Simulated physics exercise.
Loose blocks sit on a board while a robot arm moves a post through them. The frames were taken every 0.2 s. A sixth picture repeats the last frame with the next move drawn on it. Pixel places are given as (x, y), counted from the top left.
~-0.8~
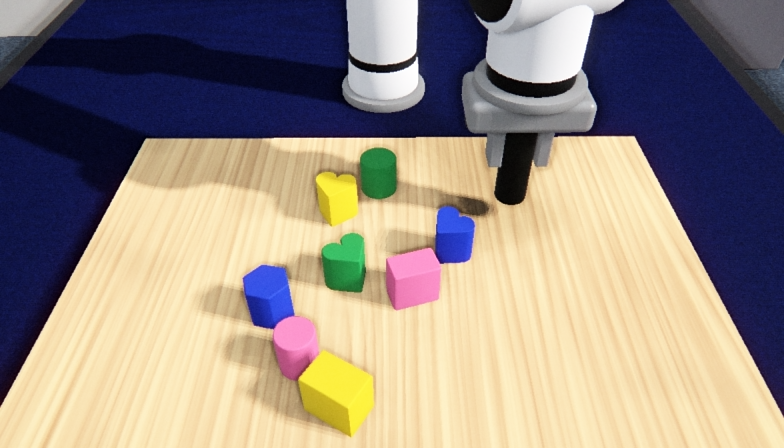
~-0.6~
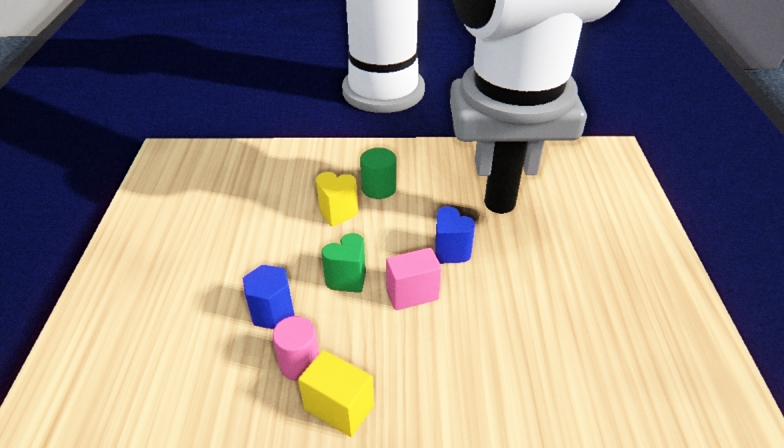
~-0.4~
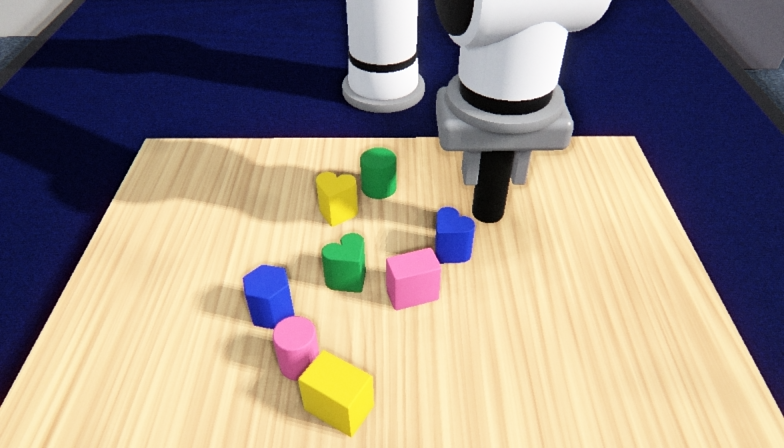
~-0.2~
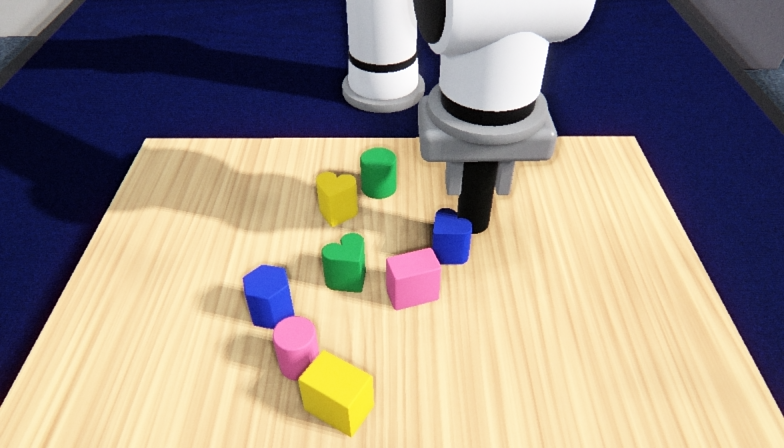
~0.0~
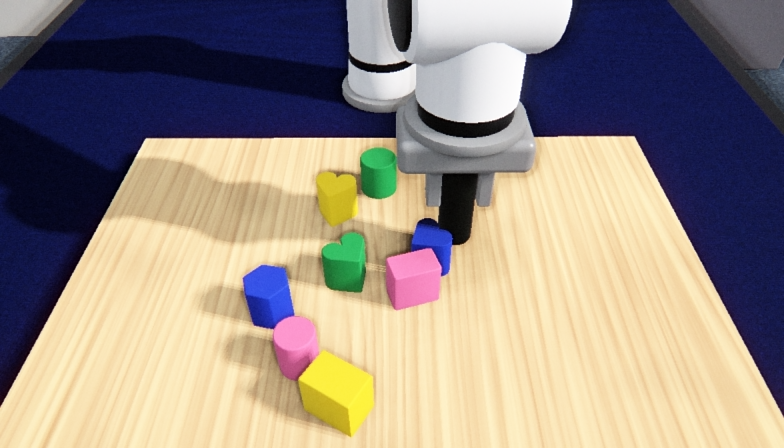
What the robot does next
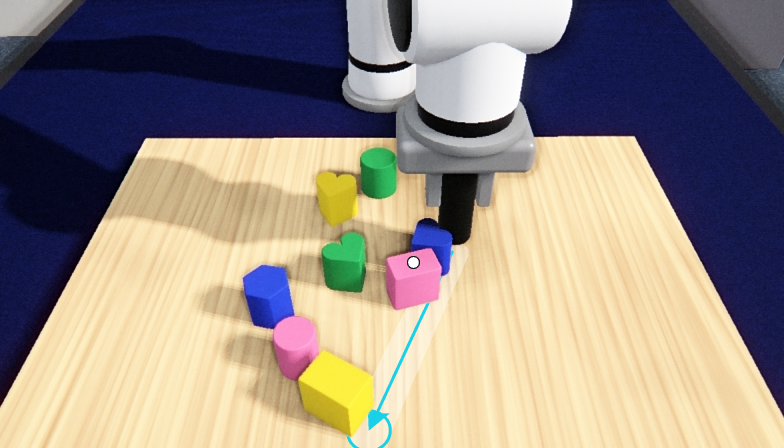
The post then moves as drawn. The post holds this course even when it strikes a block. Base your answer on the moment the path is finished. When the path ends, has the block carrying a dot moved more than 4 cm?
It seems so.
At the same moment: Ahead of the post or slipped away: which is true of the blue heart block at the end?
It lies beside or behind the post.
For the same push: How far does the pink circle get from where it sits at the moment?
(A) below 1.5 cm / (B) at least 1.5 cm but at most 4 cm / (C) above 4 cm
A: Below 1.5 cm.
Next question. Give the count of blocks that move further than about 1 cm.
3 or more.
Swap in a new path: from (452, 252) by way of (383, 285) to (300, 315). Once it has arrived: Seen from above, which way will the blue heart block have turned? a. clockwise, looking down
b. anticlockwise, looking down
Answer: B.
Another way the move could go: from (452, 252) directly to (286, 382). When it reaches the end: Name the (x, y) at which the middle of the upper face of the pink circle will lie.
I'd guess (237, 370).
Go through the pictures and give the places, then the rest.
The first picture shows tip of the post (509, 197), middles of tops, pink circle (294, 332), yellow oblong block (335, 377), pink oblong block (413, 263), blue heart block (453, 221).
The second picture shows post (500, 205), nothing pushed.
The third picture shows post (488, 214), nothing pushed.
The fourth picture shows post (472, 224), blue heart block (451, 222).
The fifth picture shows post (454, 236), pink circle (294, 332), yellow oblong block (335, 377), pink oblong block (413, 263), blue heart block (431, 233).
The line goes from (452, 252) directly to (369, 431); the dot is on the pink oblong block.
On the path given first. One third of the way, post (430, 285); pink oblong block (386, 300), turned 45° clockwise; blue heart block (397, 274), turned 25° clockwise.
Two thirds of the way, post (402, 344); pink oblong block (354, 326), turned 75° clockwise; blue heart block (381, 291), turned 65° clockwise.
At the end, post (368, 416); pink circle unmoved; yellow oblong block (320, 392), turned 45° clockwise; pink oblong block (349, 331), turned 105° clockwise; blue heart block (381, 291), turned 65° clockwise.
